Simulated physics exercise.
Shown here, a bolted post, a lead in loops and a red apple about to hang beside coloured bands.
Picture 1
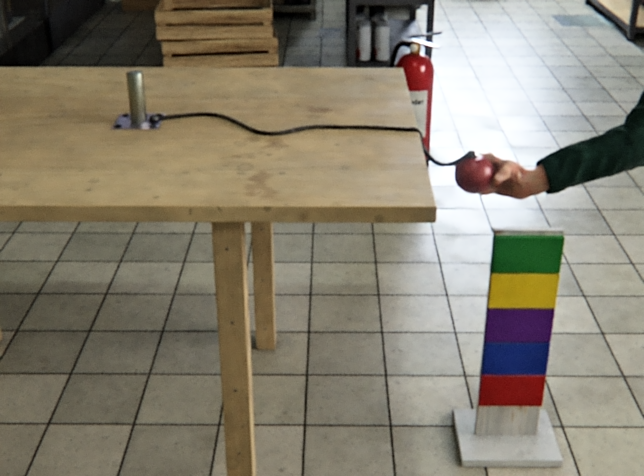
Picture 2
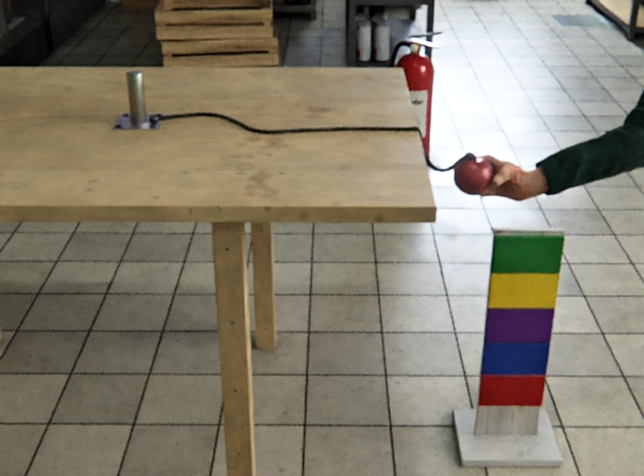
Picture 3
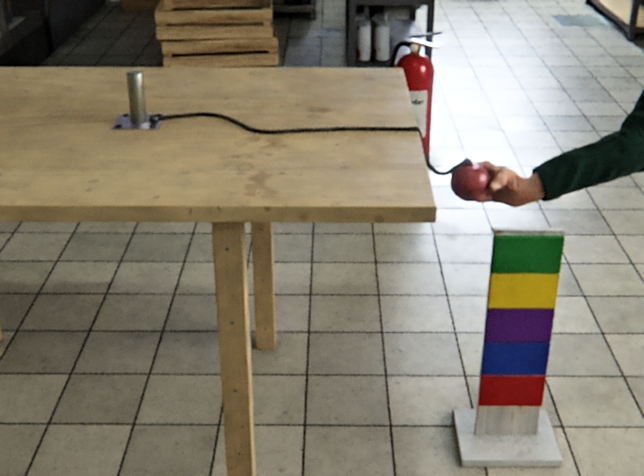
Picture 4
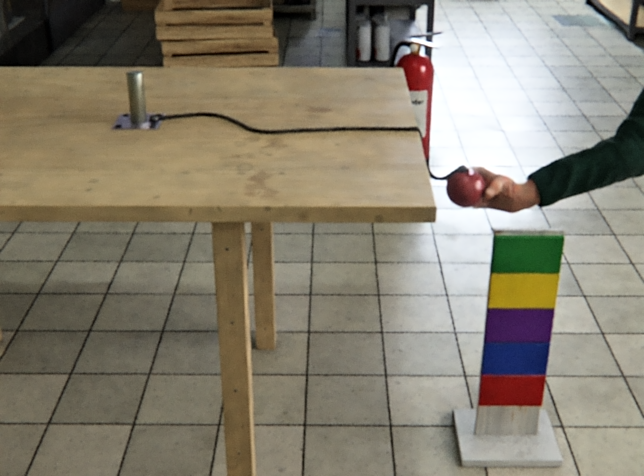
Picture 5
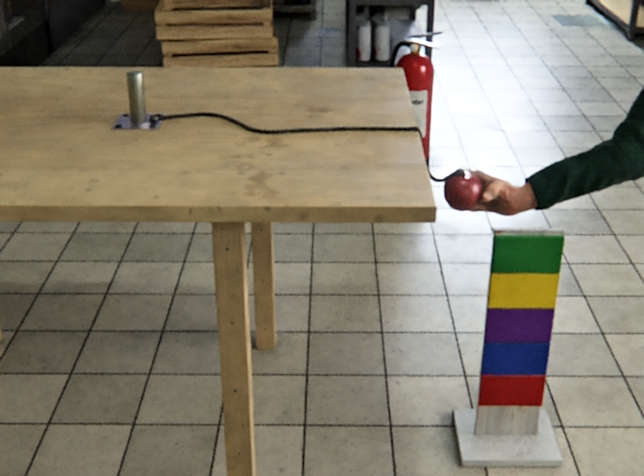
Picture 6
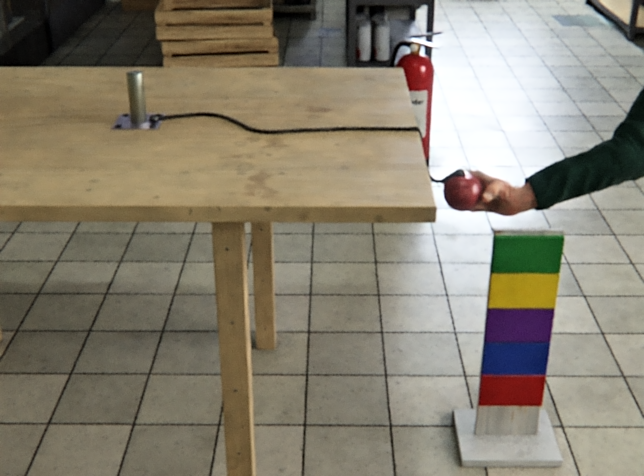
A hand in a dark green sleeve holds a red apple tied to a black lead just off the right end of a pale wooden table, seen from slightly above in a tiled room. The lead runs loosely from a metal post; a stand banded green, yellow, purple, blue and red is below, an extinguisher behind. The hand moves the apple slightly left and down, then stays nearly still.
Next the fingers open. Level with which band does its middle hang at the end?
At green.
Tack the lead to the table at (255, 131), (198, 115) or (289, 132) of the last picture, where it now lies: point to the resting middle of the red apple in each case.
Near (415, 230), (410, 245) and (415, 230).
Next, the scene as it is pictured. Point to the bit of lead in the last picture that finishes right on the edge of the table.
The one at (396, 129).
Early on, apple near (417, 244); level with green.
Midway, apple near (417, 254); level with green.
Finally, apple near (413, 254); level with green. Its centre hangs level with the green band.
